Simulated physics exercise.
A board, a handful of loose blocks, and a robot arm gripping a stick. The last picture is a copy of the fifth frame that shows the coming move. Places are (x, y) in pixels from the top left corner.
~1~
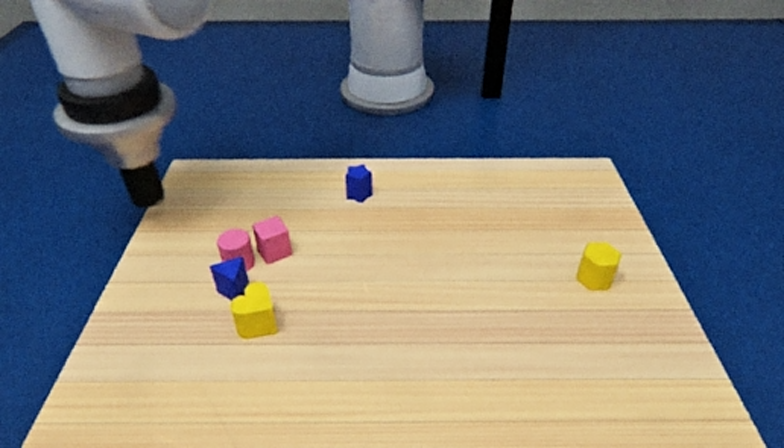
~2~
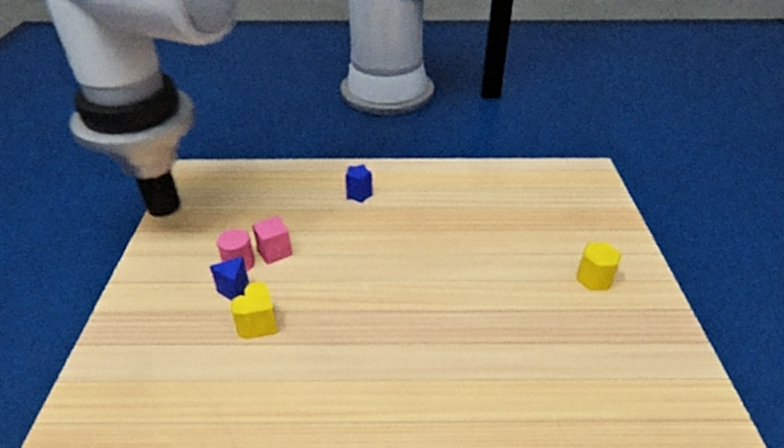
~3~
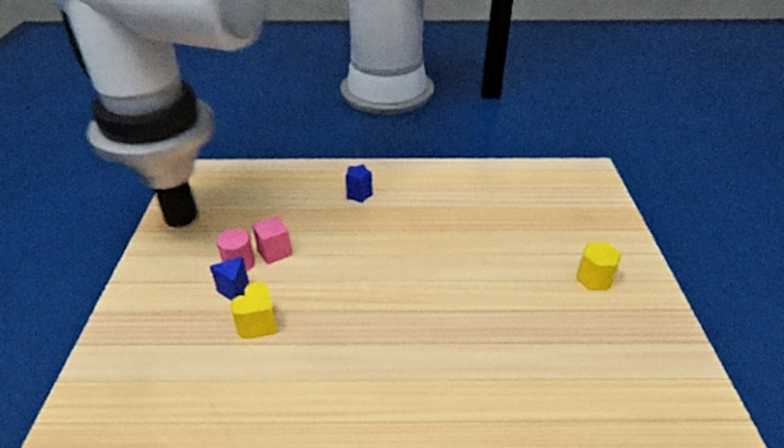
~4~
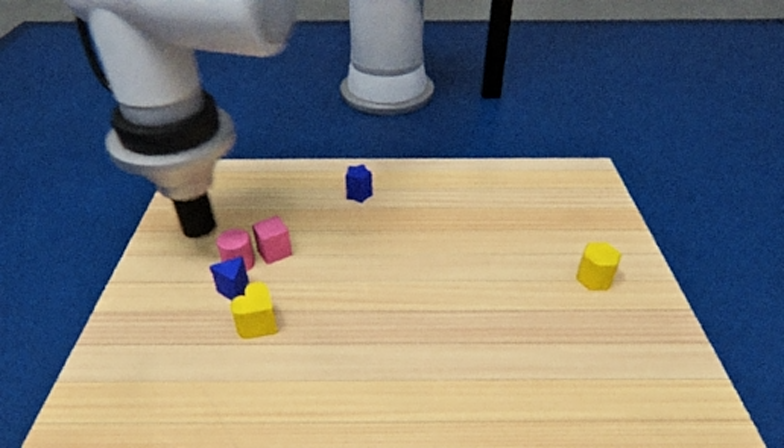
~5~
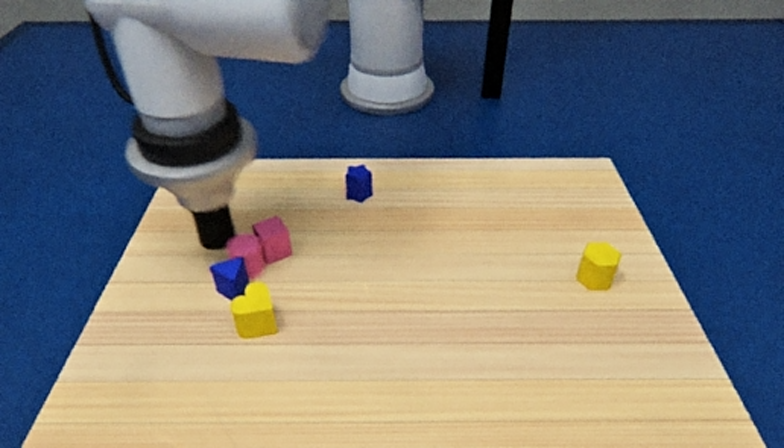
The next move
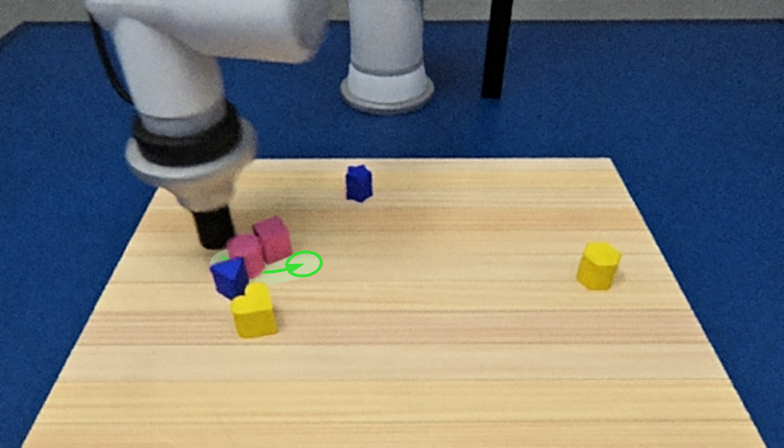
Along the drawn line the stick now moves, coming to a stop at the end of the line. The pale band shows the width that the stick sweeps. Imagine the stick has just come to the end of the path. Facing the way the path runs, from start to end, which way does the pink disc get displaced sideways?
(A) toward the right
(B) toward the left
A
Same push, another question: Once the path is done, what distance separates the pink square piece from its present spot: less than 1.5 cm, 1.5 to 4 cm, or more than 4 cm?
It ends 1.5 to 4 cm away.
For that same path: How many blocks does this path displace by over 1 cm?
Blocks that move over 1 cm: Two.
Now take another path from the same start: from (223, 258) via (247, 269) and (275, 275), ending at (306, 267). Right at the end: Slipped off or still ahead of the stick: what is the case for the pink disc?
No longer ahead of the stick.
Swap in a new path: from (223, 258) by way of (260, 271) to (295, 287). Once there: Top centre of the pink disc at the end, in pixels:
Somewhere near (318, 275).
The line goes from (223, 258) by way of (245, 269) and (274, 271) to (304, 264).
On the path given first. Halfway along, stick at (256, 253); blue three-sided block at (231, 268), turned 25° clockwise; pink disc at (283, 257); pink square piece at (274, 227), turned 25° anticlockwise.
At the end, stick at (301, 245); blue three-sided block at (231, 268), turned 25° clockwise; pink disc at (311, 260); yellow heart block unmoved; pink square piece at (290, 219), turned 80° anticlockwise.
